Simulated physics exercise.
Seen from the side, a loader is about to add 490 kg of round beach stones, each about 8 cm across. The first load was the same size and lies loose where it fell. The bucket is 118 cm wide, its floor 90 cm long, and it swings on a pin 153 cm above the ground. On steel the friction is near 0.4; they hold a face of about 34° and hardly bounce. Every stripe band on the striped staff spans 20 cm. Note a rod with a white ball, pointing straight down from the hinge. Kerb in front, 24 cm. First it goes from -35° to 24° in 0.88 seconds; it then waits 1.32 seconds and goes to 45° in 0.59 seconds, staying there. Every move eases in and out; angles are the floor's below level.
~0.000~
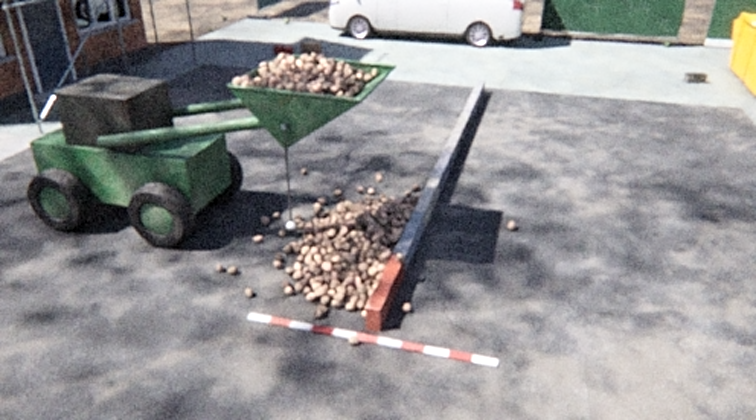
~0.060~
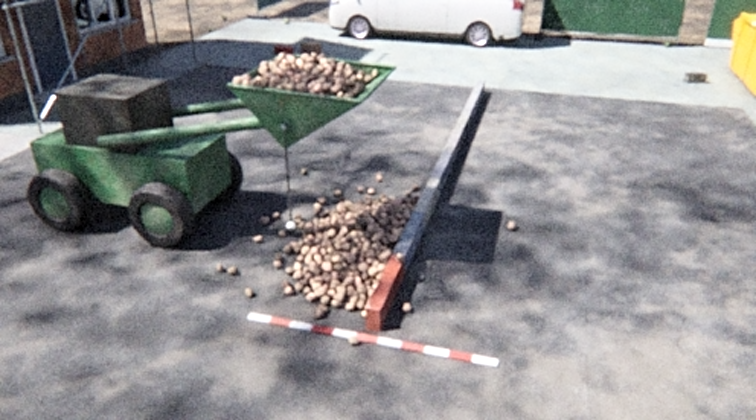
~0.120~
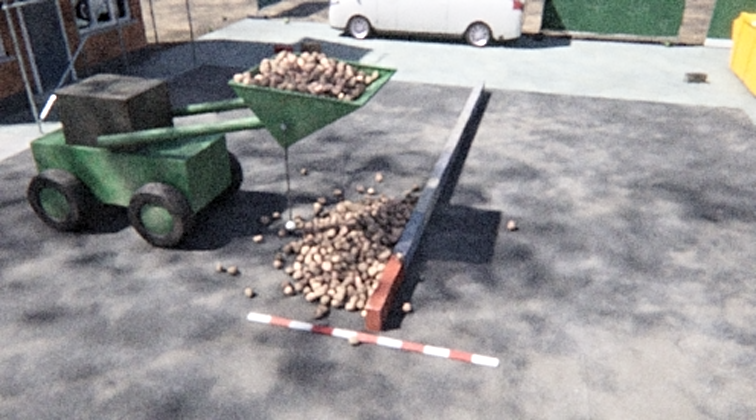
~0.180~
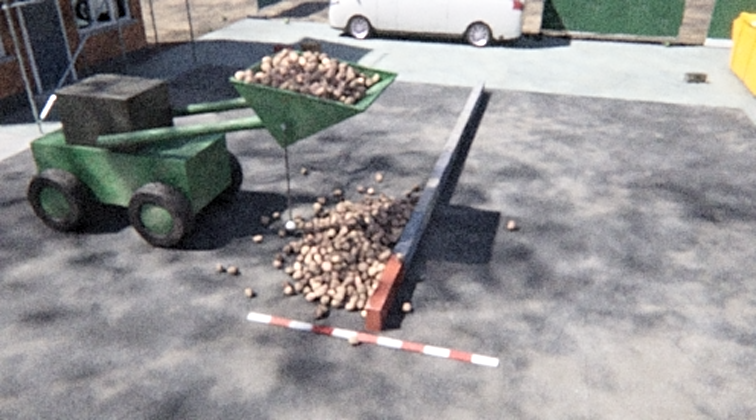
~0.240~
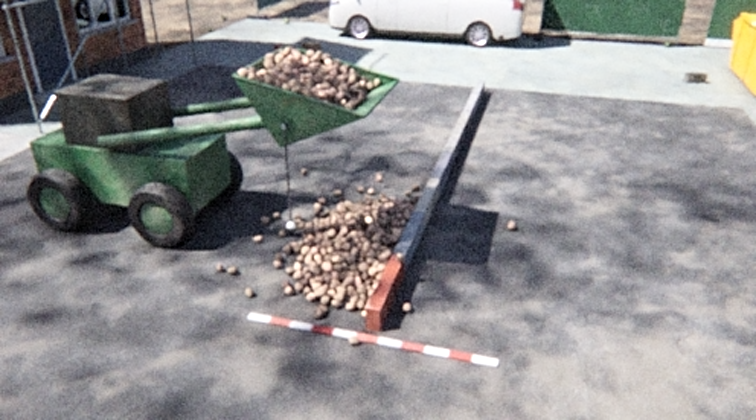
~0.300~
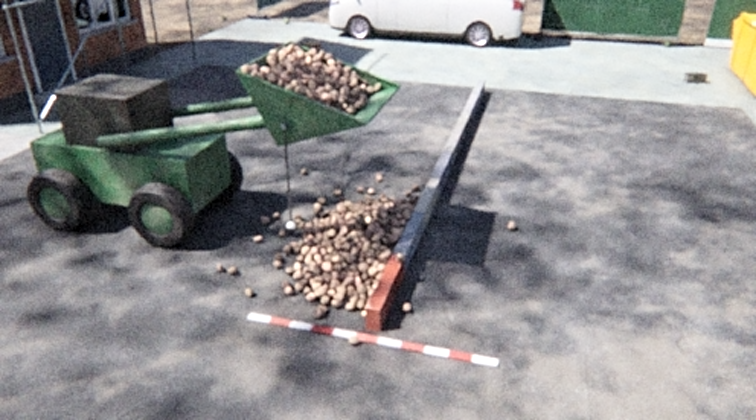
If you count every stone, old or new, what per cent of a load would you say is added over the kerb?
I would say about 83 per cent.
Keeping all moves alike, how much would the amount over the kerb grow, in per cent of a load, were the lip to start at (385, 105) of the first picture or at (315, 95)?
The first would add around 100 per cent, the second around 25 per cent.
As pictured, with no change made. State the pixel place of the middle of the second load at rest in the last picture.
(448, 252).
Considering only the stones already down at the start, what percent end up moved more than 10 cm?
Roughly 0 percent.
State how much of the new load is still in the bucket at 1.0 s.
Around 85 in a hundred.
After 0.7 s the floor is at 15°; in per cent of one load, 100 in the bucket, 100 on this side of the kerb; the foremost stones are at (412, 258).
After 1.0 s the floor is at 24°; in per cent of one load, 85 in the bucket, 115 on this side of the kerb; the foremost stones are at (412, 258).
After 3.2 s the floor is at 45°; in per cent of one load, 0 in the bucket, 117 on this side of the kerb, 84 over the kerb; the foremost stones are at (657, 293).
After 6.0 s the floor is at 45°; in per cent of one load, 0 in the bucket, 117 on this side of the kerb, 84 over the kerb; the foremost stones are at (657, 293). Net gain over the kerb, 83.
